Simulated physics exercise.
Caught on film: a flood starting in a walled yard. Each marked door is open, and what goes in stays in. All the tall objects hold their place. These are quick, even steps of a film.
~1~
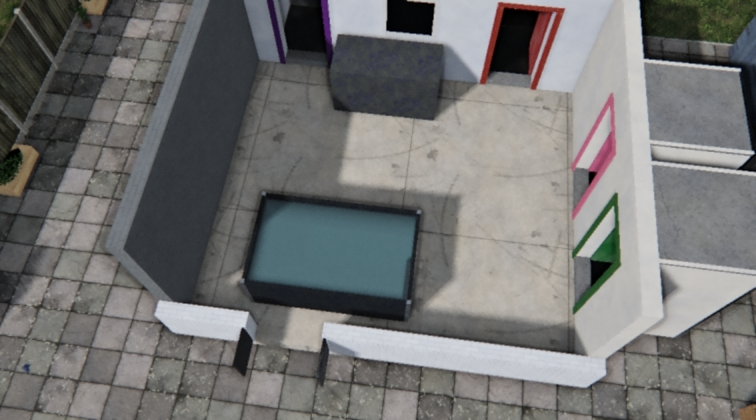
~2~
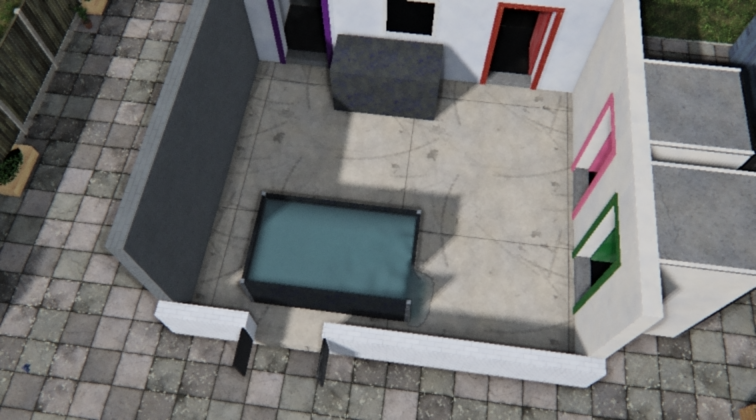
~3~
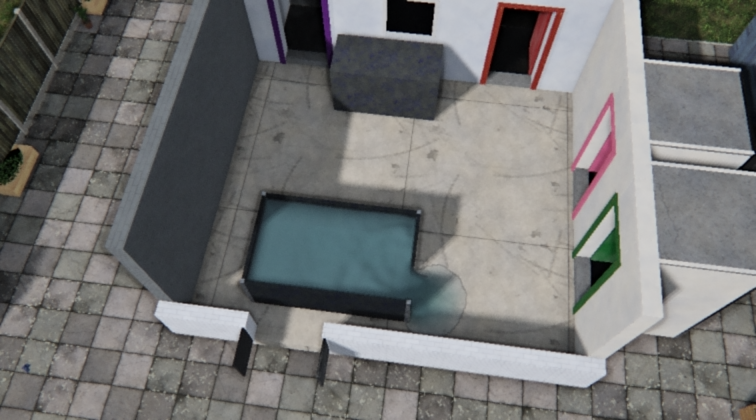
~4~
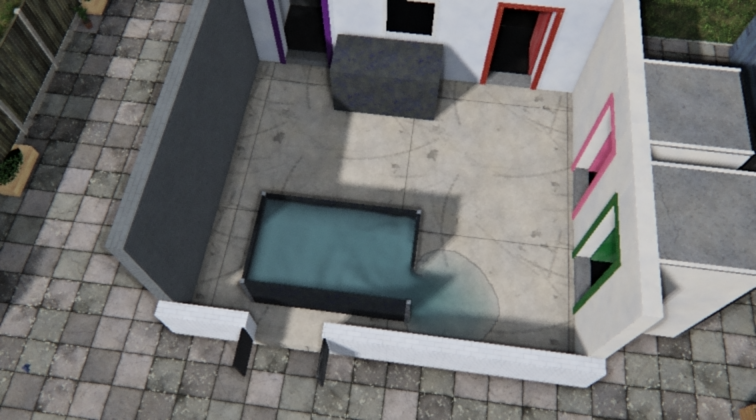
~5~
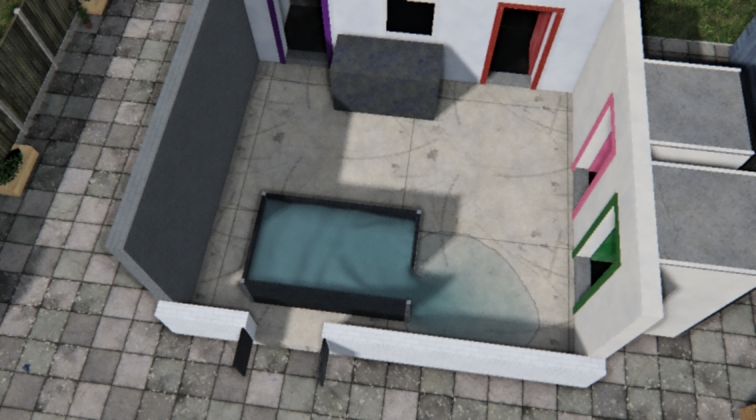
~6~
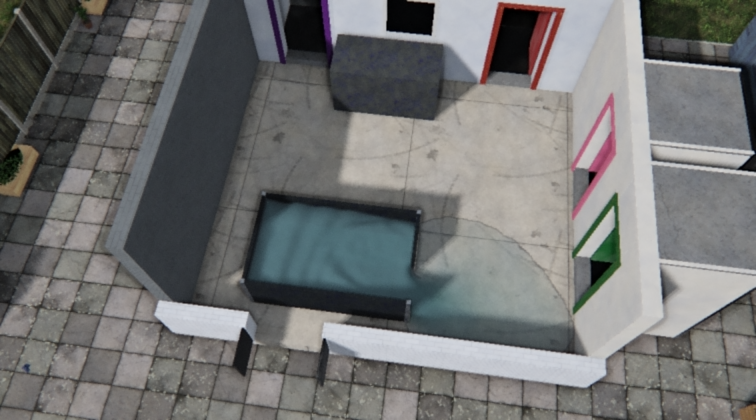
The clip opens on a walled yard seen from above, with a dark-sided tank of still, blue-green water on the pale floor. Water then pours from the tank's right side near its lower corner, and the shallow pool fans out rightward across the floor toward the green-framed opening.
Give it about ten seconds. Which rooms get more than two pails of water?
One by one: The pink door stays under that; the purple door stays under that; the green door takes more than that; the red door takes more than that.
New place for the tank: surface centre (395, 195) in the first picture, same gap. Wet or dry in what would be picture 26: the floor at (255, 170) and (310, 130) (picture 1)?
As listed: Dry, dry.
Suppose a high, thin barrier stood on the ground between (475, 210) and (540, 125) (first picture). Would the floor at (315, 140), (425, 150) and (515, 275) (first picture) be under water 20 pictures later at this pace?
As listed: Dry, clear, covered.
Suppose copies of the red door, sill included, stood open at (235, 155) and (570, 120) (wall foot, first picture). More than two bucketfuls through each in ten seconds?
One after the other: Lets less in, floods.
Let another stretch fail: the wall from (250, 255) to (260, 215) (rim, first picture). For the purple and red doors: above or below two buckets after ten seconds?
In short: Purple door is over, red door lets less in.
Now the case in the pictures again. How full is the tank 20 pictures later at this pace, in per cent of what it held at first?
Near 48 in a hundred.
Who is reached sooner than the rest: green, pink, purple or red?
It is the door marked green.
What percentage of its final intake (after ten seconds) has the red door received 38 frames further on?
Close to 65 %.
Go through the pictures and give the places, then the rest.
The water tank at (333, 248) is whole and still, in the first frame.
The front is at (411, 323), out from the gap at (408, 290), in the second frame.
Water pours out at (408, 291) and has run to (460, 292), in the third frame.
The front is at (495, 313), out from the gap at (408, 292), in the fourth frame.
Water pours out at (408, 292) and has run to (534, 325), in the fifth frame.
The front is at (567, 337), out from the gap at (408, 292), in the sixth frame.
A moment on, water covers 25 % of the floor; the pink door not reached, the purple door not reached, the green door under two buckets in, the red door not reached.
Next, water covers 25 % of the floor; the pink door wet at the sill, nothing in, the purple door not reached, the green door over two buckets in, the red door not reached.
Then, water covers 50 % of the floor; the pink door wet at the sill, nothing in, the purple door not reached, the green door far over two buckets in, the red door under two buckets in.
Later, water covers 65 % of the floor; the pink door wet at the sill, nothing in, the purple door wet at the sill, nothing in, the green door far over two buckets in, the red door far over two buckets in.
In the end, water covers 90 % of the floor; the pink door wet at the sill, nothing in, the purple door wet at the sill, nothing in, the green door far over two buckets in, the red door far over two buckets in.
